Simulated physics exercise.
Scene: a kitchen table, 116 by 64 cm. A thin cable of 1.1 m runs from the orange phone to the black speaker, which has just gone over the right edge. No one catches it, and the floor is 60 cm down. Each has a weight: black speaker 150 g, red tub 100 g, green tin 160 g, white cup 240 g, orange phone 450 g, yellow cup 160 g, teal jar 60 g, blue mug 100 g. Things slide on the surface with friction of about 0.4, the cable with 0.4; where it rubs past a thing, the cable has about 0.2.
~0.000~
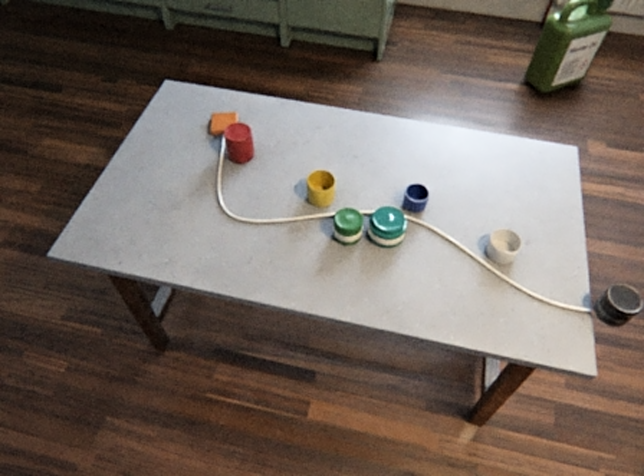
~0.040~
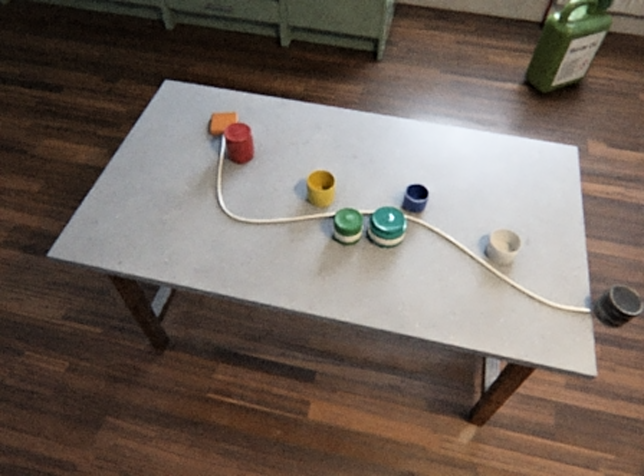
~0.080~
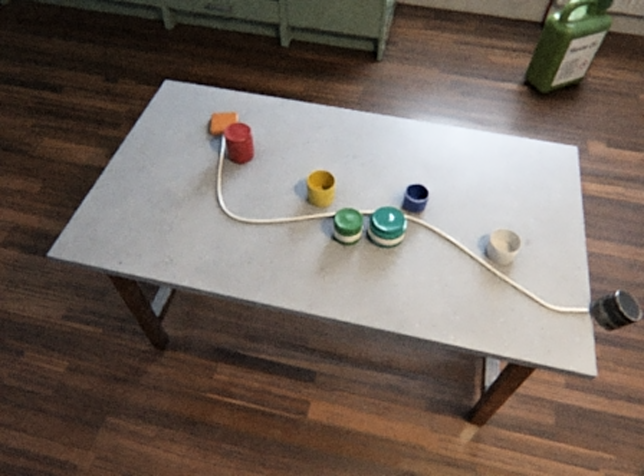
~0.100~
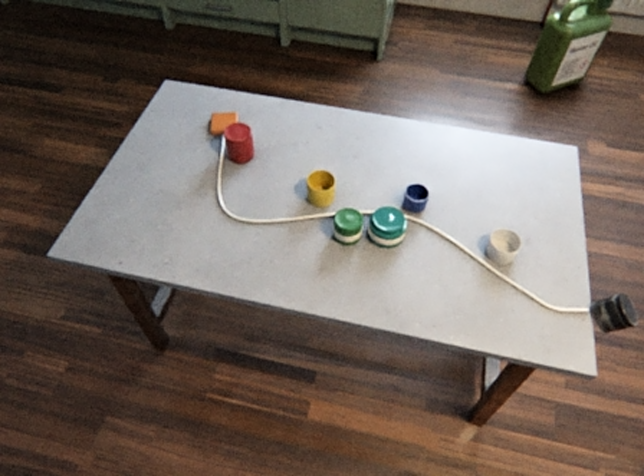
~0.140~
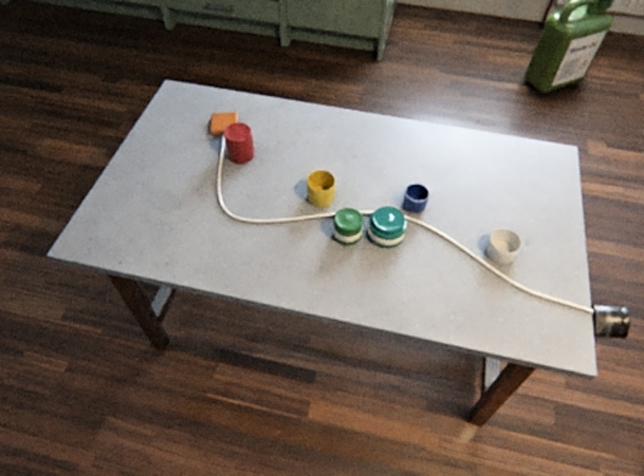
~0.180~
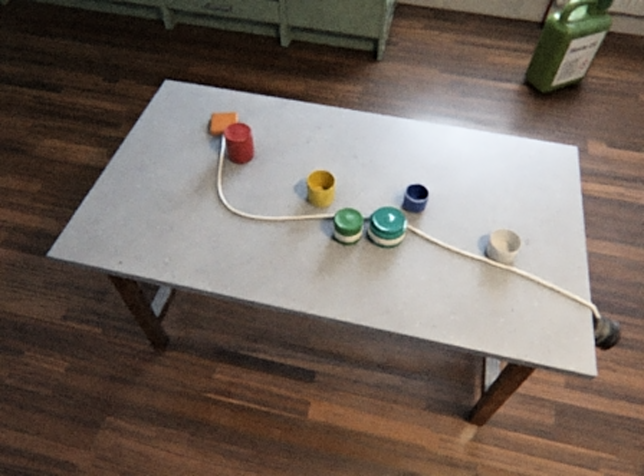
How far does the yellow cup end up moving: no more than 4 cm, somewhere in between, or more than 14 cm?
It scarcely stirs.
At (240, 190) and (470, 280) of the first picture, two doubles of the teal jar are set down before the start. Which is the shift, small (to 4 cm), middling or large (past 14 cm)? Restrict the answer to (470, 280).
Net shift there: Minor.
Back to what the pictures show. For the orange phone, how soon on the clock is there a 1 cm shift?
Approx. result - orange phone: Not at all.
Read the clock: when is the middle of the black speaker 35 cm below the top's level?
Reply: Never.
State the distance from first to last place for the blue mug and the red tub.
The blue mug ends up around 0 cm from its start and the red tub around 4 cm.
At 0.4 s, the cable's tail end at (224, 135); black speaker over the edge, red tub 4 cm off its start, teal jar 2 cm off its start.
At 0.7 s, the cable's tail end at (225, 135); black speaker over the edge, red tub 4 cm off its start, teal jar 2 cm off its start.
At 0.9 s, the cable's tail end at (225, 135); black speaker over the edge, red tub 4 cm off its start at (253, 125), teal jar 2 cm off its start at (389, 227).
At 1.2 s, the cable's tail end at (225, 135); black speaker over the edge, red tub 4 cm off its start, teal jar 2 cm off its start.
At 2.4 s, the cable's tail end at (225, 135); yellow cup 0 cm off its start at (322, 179), black speaker over the edge, red tub 4 cm off its start at (253, 125), teal jar 2 cm off its start at (389, 227).
